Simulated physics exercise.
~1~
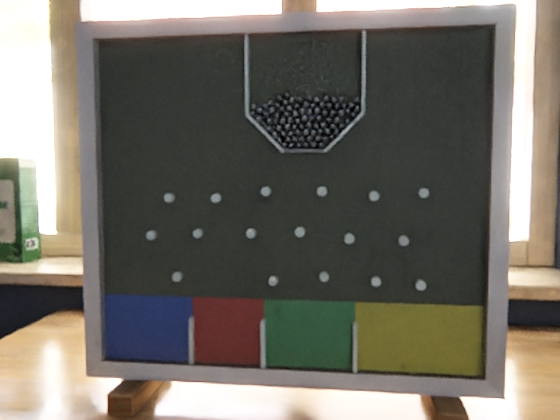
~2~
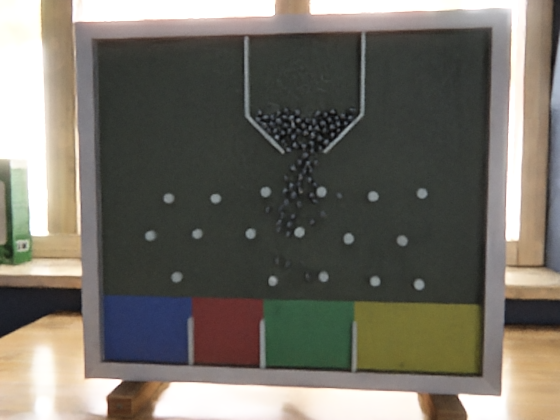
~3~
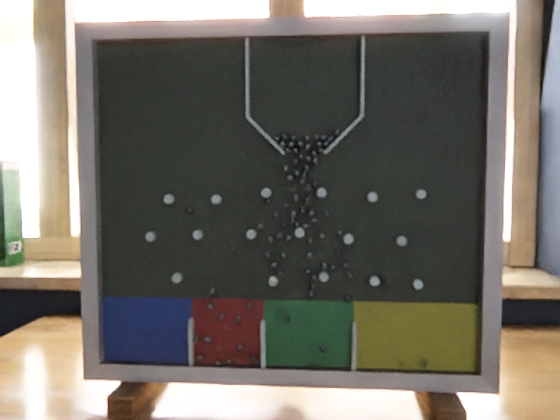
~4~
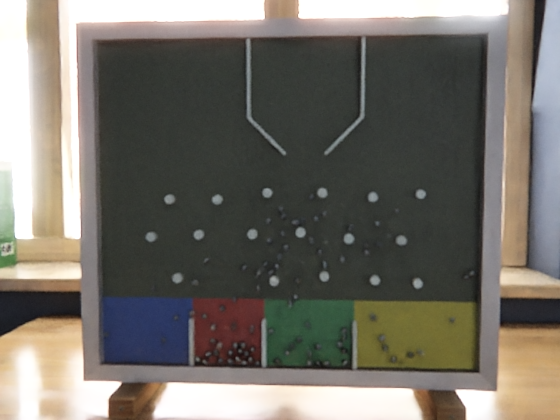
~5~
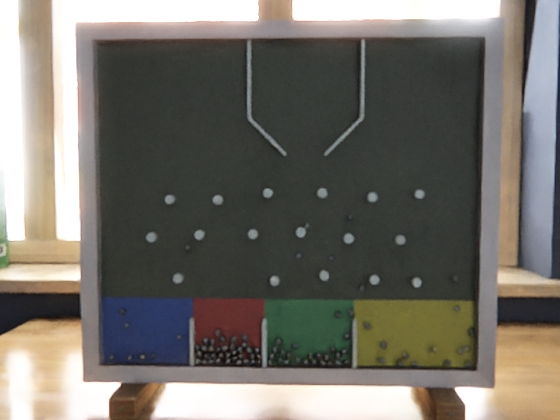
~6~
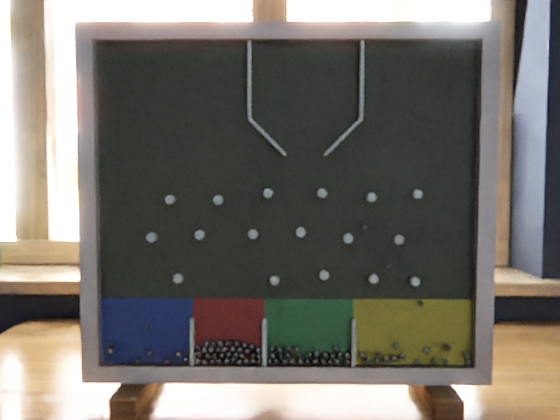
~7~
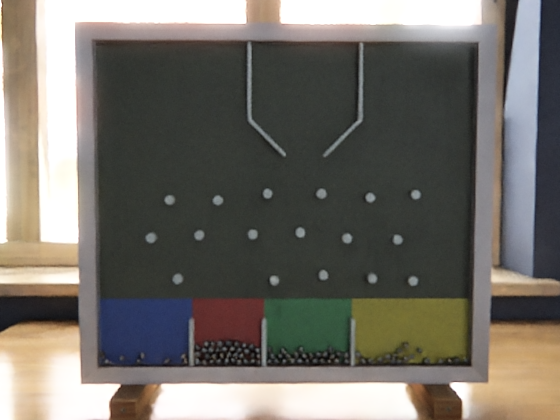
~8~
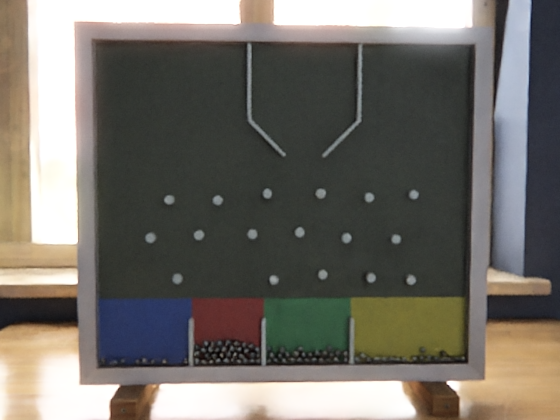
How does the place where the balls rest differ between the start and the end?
At the start the balls are heaped together in the hopper at the top of the case. By the end they lie along the bottom, spread across the blue, red, green and yellow bins.
